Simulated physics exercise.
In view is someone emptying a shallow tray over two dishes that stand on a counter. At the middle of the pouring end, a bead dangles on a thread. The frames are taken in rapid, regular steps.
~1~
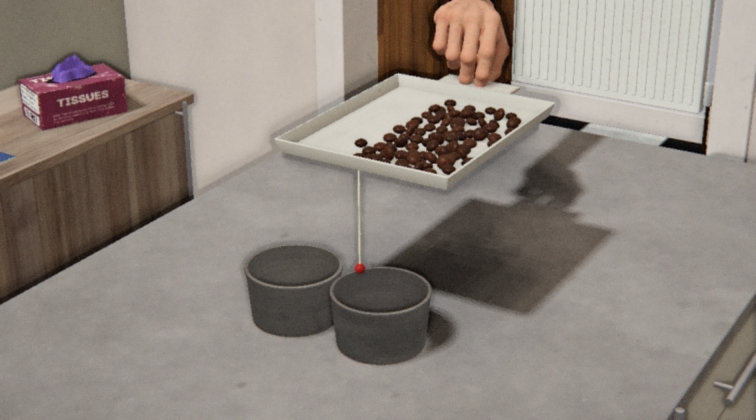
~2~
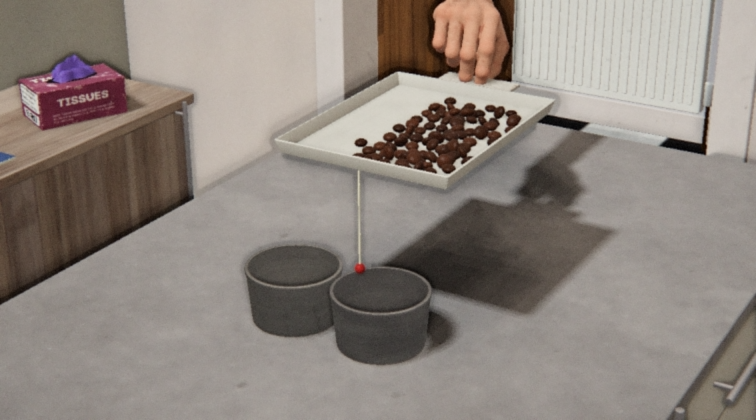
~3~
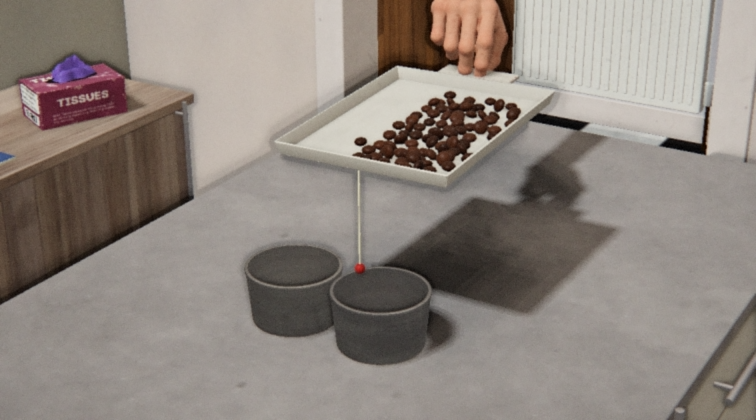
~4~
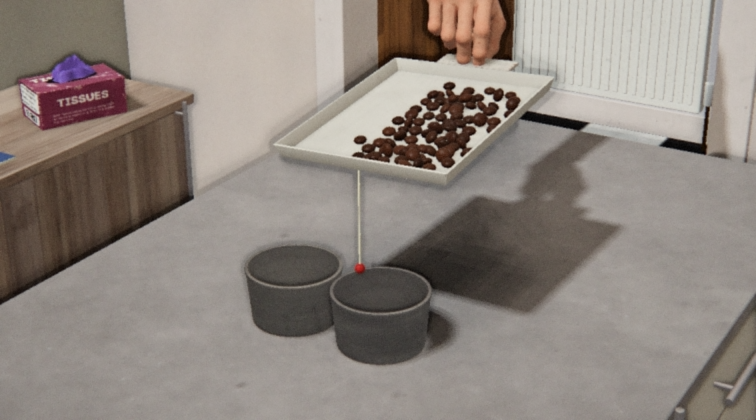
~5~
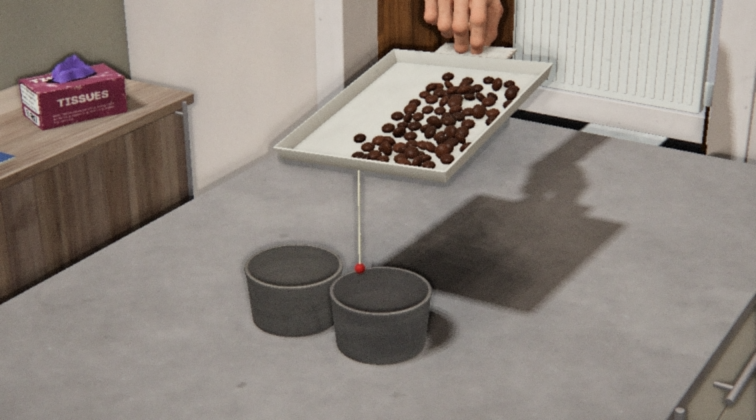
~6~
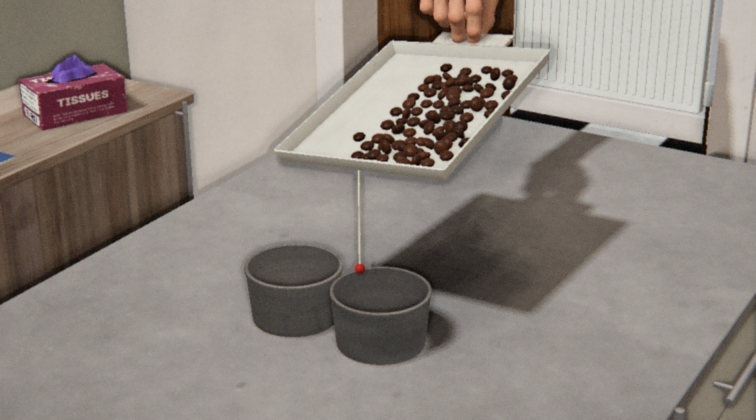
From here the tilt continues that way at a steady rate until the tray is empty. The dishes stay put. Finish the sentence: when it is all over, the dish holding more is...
The left one.
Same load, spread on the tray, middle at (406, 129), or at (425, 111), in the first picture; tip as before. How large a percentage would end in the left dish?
It's 80 percent the first time and 80 percent the second.
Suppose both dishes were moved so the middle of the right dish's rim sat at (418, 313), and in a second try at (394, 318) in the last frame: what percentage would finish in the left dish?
Roughly 40 per cent, then roughly 50 per cent.
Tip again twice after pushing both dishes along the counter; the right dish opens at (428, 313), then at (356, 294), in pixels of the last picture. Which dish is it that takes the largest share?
First try: The leftmost dish. Second try: The leftmost dish.
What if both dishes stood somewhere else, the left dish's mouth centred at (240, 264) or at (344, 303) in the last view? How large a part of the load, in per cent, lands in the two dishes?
In turn about 80 and about 20 percent.
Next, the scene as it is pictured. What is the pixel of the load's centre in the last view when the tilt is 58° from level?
In the last view, the load is centred close to (322, 154).
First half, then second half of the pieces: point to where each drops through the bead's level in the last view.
Early half (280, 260), late half (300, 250).
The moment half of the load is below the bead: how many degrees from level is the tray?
Roughly 85°.
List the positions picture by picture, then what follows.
In the first picture, corners of the pouring end near (281, 138) and (446, 175), level; middle of the load near (434, 136), flat chocolate drops; left dish near (267, 305); right dish near (355, 332); bead on its thread near (360, 268).
In the second picture, corners of the pouring end near (281, 139) and (445, 174), level; middle of the load near (434, 135).
In the third picture, corners of the pouring end near (281, 140) and (445, 173), tipped barely, lowest at the left corner; middle of the load near (434, 131).
In the fourth picture, corners of the pouring end near (280, 143) and (444, 171), tipped a little, lowest at the left corner; middle of the load near (434, 126).
In the fifth picture, corners of the pouring end near (280, 146) and (443, 169), tipped a little, lowest at the left corner; middle of the load near (433, 120).
In the sixth picture, corners of the pouring end near (280, 148) and (442, 167), tipped a little, lowest at the left corner; middle of the load near (431, 115); left dish near (267, 305); right dish near (355, 332).
Shortly afterwards, tray tipped steeply; the bulk on the tray; a little in the left dish; only a few outside both; a little in the air.
Next, tray tipped right over; only a few on the tray; only a few in the right dish; near two thirds in the left dish; near a quarter outside both; a little in the air.
Some moments later, tray tipped past a quarter turn; only a few in the right dish; the bulk in the left dish; near a quarter outside both.
In the end, tray tipped past a quarter turn; only a few in the right dish; the bulk in the left dish; near a quarter outside both.
